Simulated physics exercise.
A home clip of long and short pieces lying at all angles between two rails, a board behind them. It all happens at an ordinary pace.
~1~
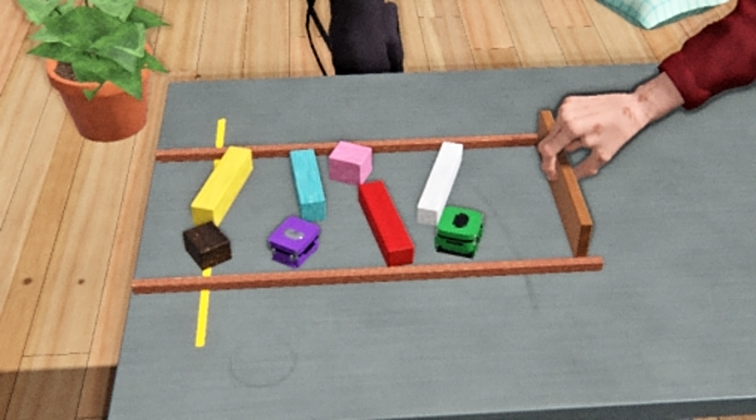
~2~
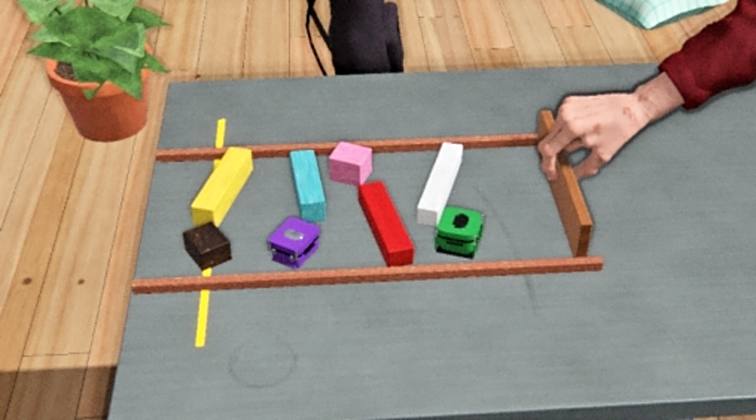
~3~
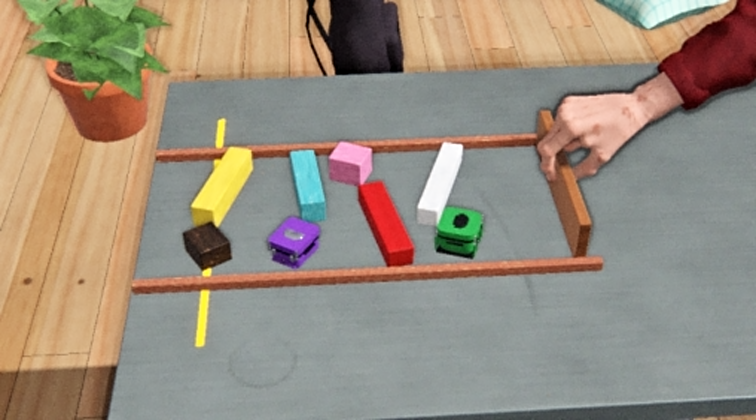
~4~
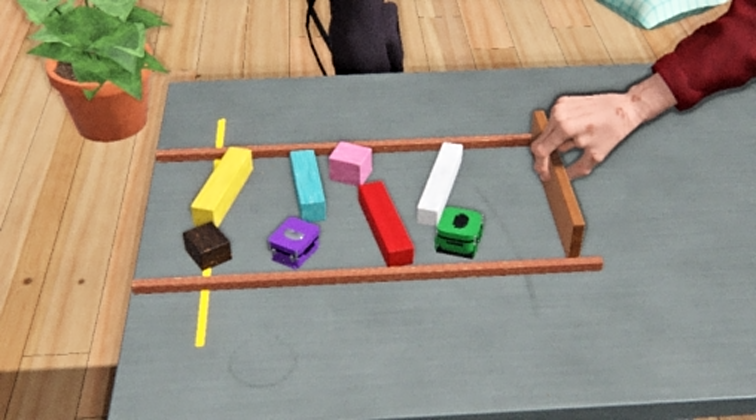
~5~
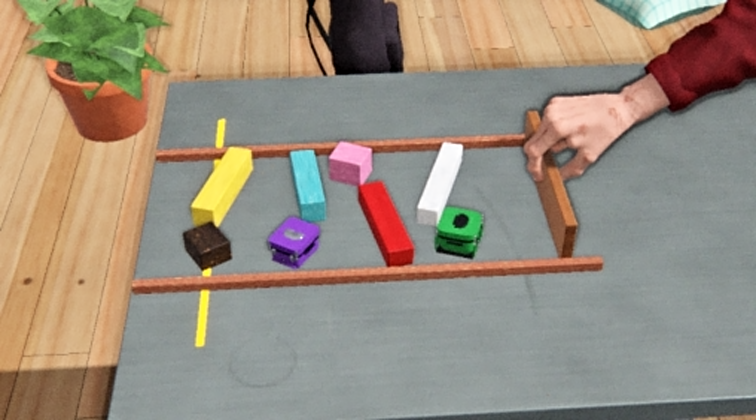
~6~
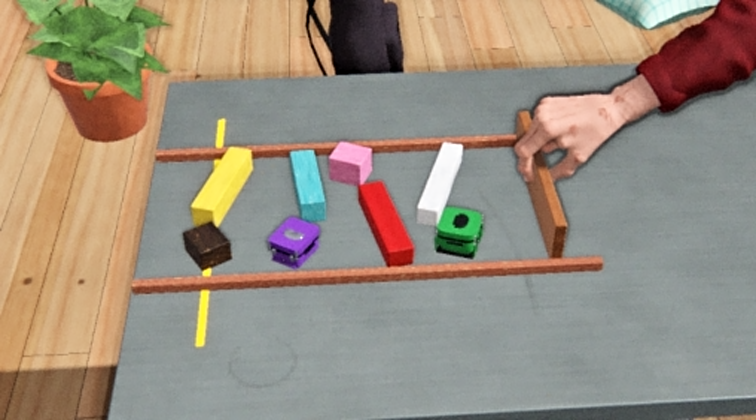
At first, a hand holds a wooden board upright at the right of two rails, with colored bars, blocks and cases lying at angles between them. Then the hand slides the board slightly left, toward the white bar and green case, while all the pieces stay still.
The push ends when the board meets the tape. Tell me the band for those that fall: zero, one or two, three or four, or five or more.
The number that fall off is three or four.
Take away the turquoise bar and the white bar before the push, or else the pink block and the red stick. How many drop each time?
First 1, then 1.
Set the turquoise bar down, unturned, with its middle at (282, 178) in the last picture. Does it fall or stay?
It does not fall.
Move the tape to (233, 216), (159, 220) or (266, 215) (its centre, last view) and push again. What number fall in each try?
It would be 2, 7 and 0.
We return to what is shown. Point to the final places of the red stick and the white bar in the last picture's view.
Near (164, 226) and (203, 193).
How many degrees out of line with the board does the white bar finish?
About 0°.
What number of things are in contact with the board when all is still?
It touches 2.
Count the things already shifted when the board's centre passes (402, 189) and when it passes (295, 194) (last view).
The counts are 3 and 8.
Soon after, none off yet; black block at rest near (207, 246); yellow bar at rest near (223, 187); purple case at rest near (295, 244).
At rest, the number that fall off is three or four; fallen, purple case, yellow bar and black block.
